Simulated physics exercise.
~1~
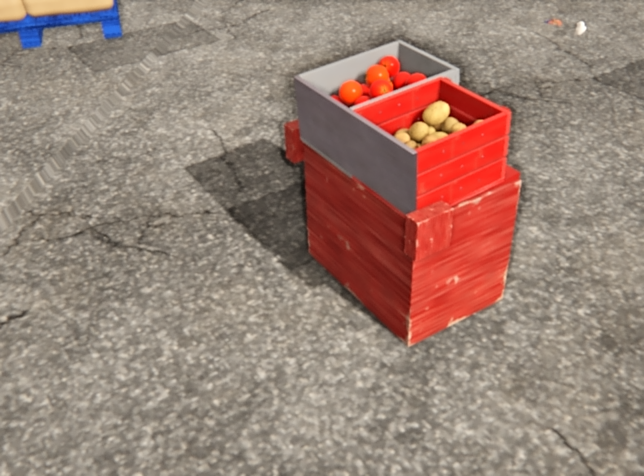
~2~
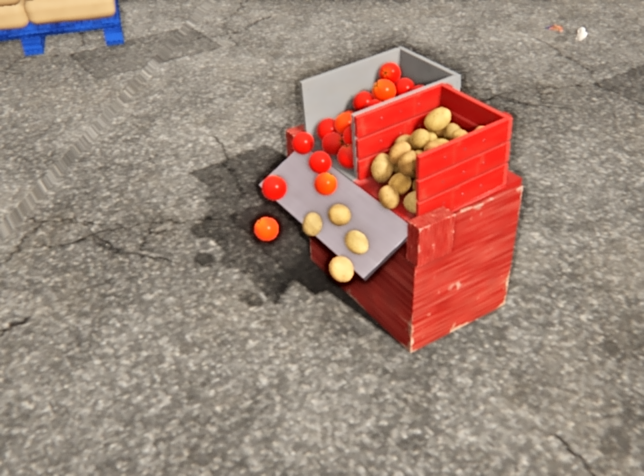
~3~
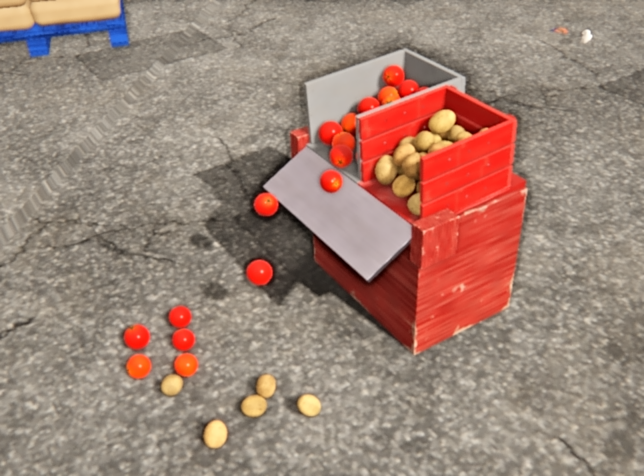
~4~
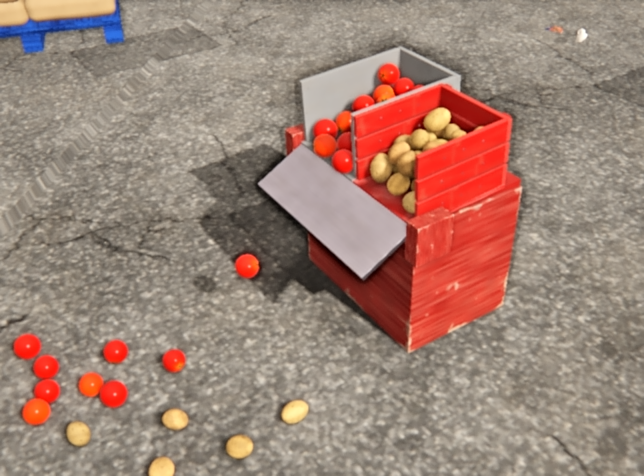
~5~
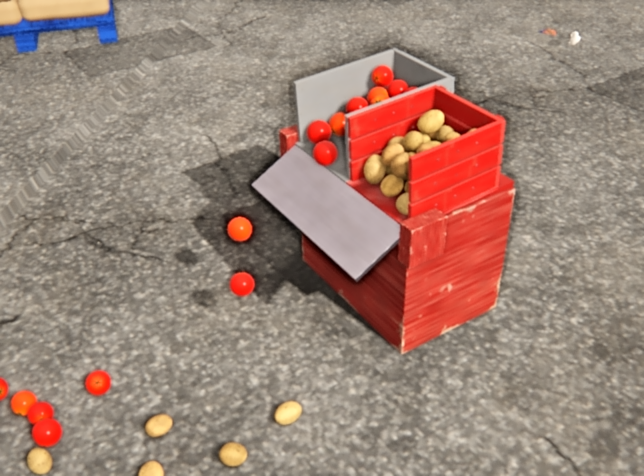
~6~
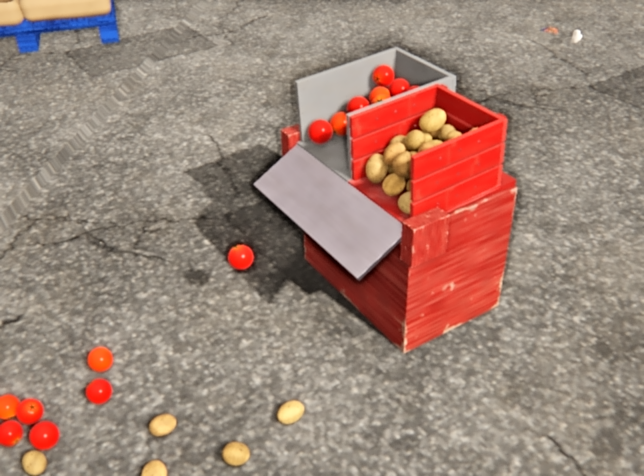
The clip opens on a red wooden stand on cracked pavement, holding a grey hopper of tomatoes beside a red hopper of potatoes, with a grey flap upright across their left ends. The flap drops open, and tomatoes and potatoes tumble down it towards the ground. They scatter over the pavement to the lower left, some of the tomatoes rolling farthest. A few more tomatoes follow from the grey hopper, while the remaining potatoes stay heaped in the red one. It ends with the flap hanging down, both hoppers still partly filled, and the spilled goods lying on the ground.
